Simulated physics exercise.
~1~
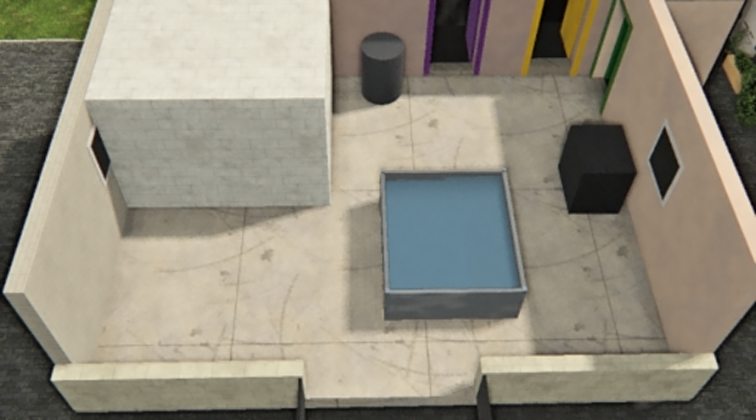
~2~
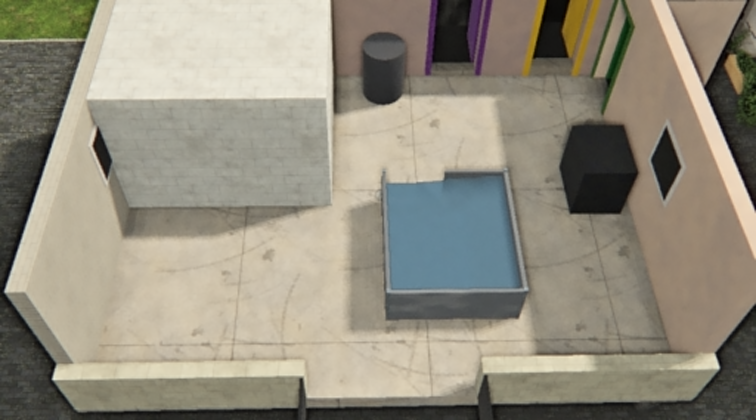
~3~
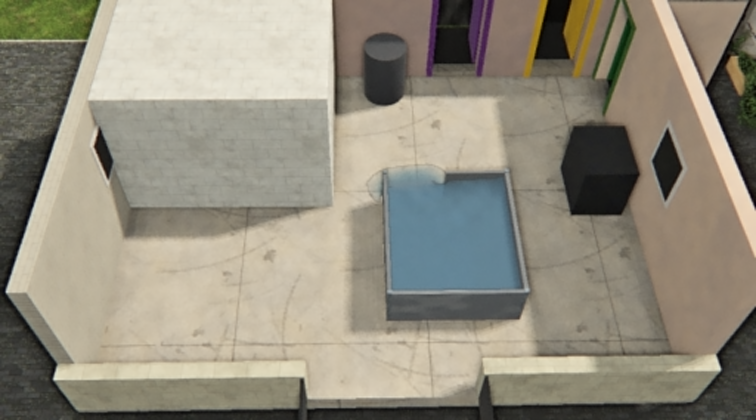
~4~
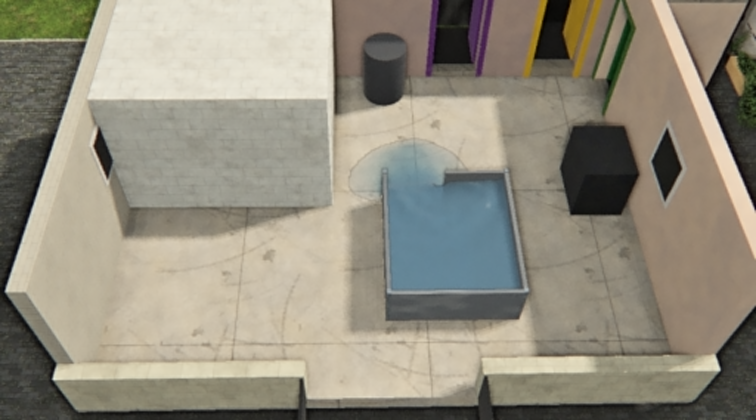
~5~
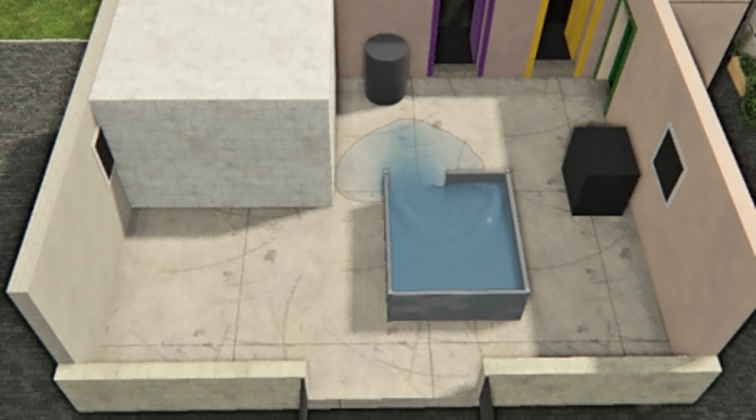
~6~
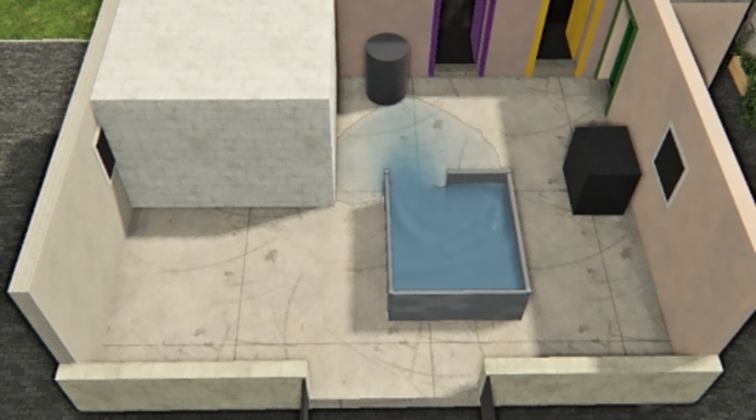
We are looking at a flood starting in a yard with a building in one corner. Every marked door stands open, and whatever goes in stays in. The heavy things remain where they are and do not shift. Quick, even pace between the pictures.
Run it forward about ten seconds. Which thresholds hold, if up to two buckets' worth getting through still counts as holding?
The purple door does not hold; the green door does not hold; the yellow door holds.
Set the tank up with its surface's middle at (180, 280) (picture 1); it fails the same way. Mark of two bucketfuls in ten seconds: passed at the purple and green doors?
Taking the doors in turn, purple remains short, while green remains short.
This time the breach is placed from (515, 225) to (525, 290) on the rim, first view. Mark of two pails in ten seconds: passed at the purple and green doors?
Looking at it, the purple door ends up below and the green door ends up above.
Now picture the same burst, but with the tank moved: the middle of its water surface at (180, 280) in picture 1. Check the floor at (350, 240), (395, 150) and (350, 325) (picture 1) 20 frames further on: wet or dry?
Result: Inundated; spared; inundated.
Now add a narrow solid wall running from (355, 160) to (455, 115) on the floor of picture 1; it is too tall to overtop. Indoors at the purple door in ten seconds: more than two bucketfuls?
Result - the purple one remains within bounds.
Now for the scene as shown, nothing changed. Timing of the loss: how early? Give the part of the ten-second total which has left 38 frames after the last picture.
Working it through, I arrive at 60 per cent.
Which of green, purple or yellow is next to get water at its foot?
Going by the pictures, it would be the purple door.
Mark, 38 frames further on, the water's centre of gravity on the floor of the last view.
I'd point to (454, 182).
A moment on, water covers 20 % of the floor; the purple door under two buckets in, the green door not reached, the yellow door not reached.
Next, water covers 25 % of the floor; the purple door over two buckets in, the green door not reached, the yellow door wet at the sill, nothing in.
Then, water covers 30 % of the floor; the purple door far over two buckets in, the green door over two buckets in, the yellow door wet at the sill, nothing in.
Later, water covers 50 % of the floor; the purple door far over two buckets in, the green door far over two buckets in, the yellow door wet at the sill, nothing in.
In the end, water covers 70 % of the floor; the purple door far over two buckets in, the green door far over two buckets in, the yellow door wet at the sill, nothing in.
